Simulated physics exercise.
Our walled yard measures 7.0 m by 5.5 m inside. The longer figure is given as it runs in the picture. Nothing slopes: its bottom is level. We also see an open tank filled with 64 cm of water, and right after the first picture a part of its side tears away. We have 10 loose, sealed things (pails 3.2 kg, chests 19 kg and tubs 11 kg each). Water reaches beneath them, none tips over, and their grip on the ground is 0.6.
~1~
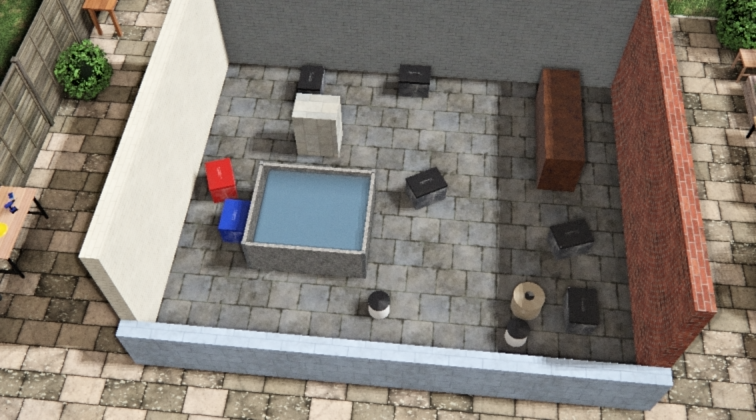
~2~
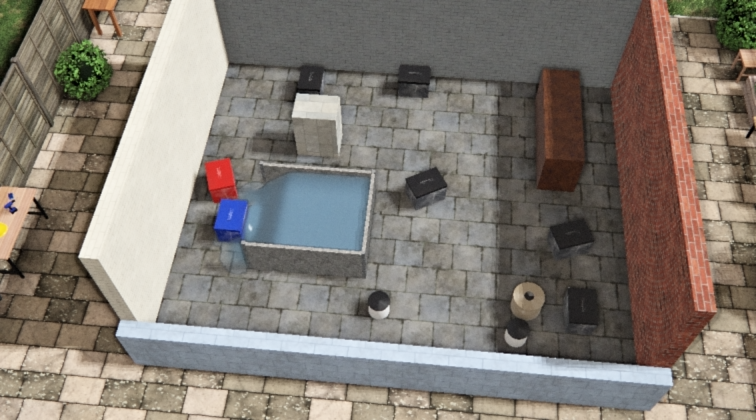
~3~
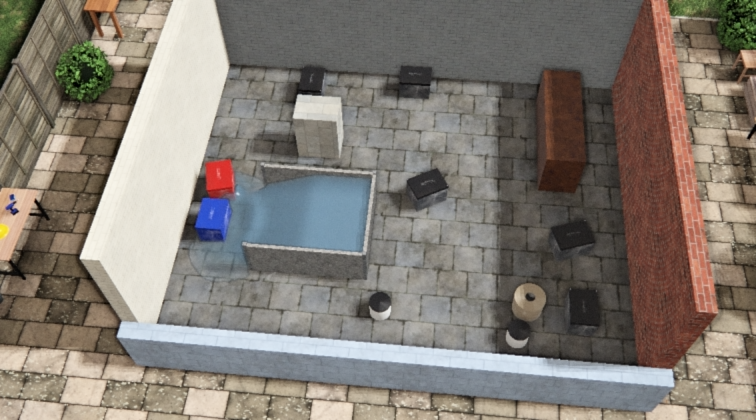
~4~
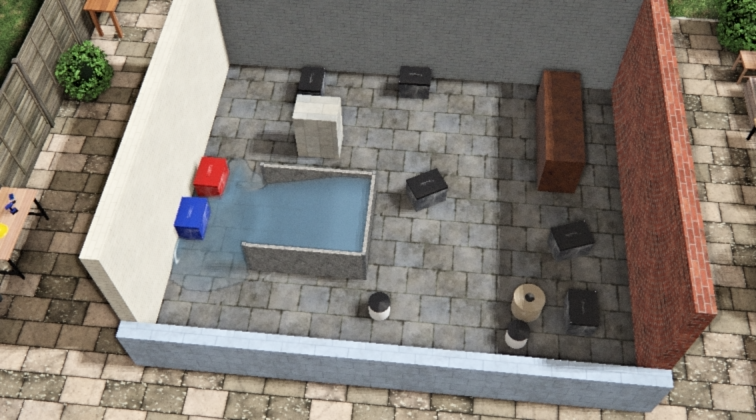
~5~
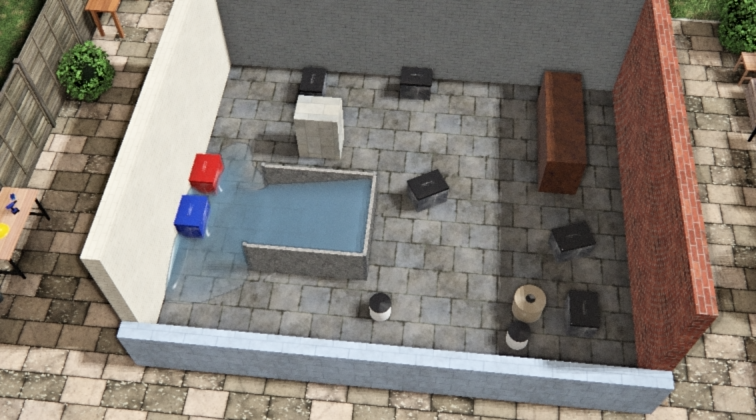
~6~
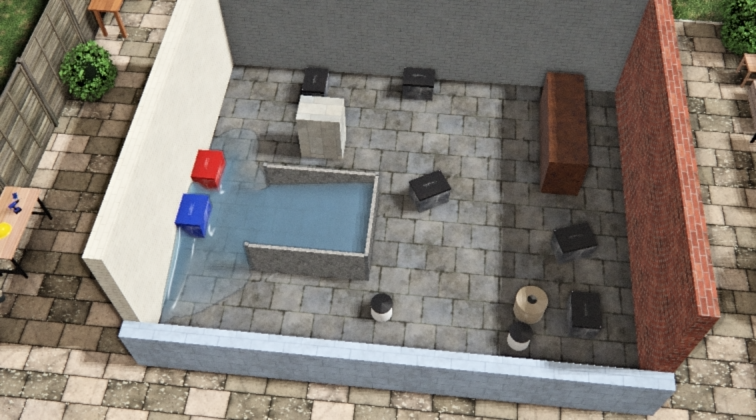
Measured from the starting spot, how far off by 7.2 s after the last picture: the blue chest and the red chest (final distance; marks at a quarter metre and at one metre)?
The blue chest is relocated far. The red chest is relocated far.
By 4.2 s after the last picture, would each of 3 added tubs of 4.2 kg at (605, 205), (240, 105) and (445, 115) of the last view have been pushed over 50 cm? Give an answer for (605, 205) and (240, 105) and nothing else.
One by one: Within it, then beyond it.
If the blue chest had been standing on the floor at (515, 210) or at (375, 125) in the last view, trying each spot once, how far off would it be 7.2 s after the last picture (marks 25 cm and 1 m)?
Taken in turn, it stays almost motionless and then stays almost motionless.
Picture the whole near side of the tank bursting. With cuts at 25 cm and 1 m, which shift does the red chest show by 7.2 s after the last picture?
If that happened, the red chest winds up well away.
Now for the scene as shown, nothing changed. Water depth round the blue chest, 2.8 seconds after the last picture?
Roughly 13 cm deep.
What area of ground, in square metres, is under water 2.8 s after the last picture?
Close to 22 m2, I'd say.
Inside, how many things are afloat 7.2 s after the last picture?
Total: 1.
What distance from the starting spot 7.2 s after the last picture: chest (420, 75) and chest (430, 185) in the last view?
Respectively: 80 cm / 0 cm.
Then, 0.9 s after the last picture the blue chest is near (182, 226), 0.8 m from its start, afloat; the red chest is near (237, 111), 1.3 m from its start, aground; 1 afloat.
Then, 2.8 s after the last picture the blue chest is near (249, 316), 1.7 m from its start, afloat; the red chest is near (379, 72), 3.4 m from its start, afloat; 2 afloat.
Then, 4.8 s after the last picture the blue chest is near (358, 313), 2.5 m from its start, aground; the red chest is near (434, 78), 4.0 m from its start, aground; 1 afloat.
Then, 7.2 s after the last picture the blue chest is near (361, 314), 2.5 m from its start, aground; the red chest is near (435, 76), 4.1 m from its start, aground; 1 afloat.
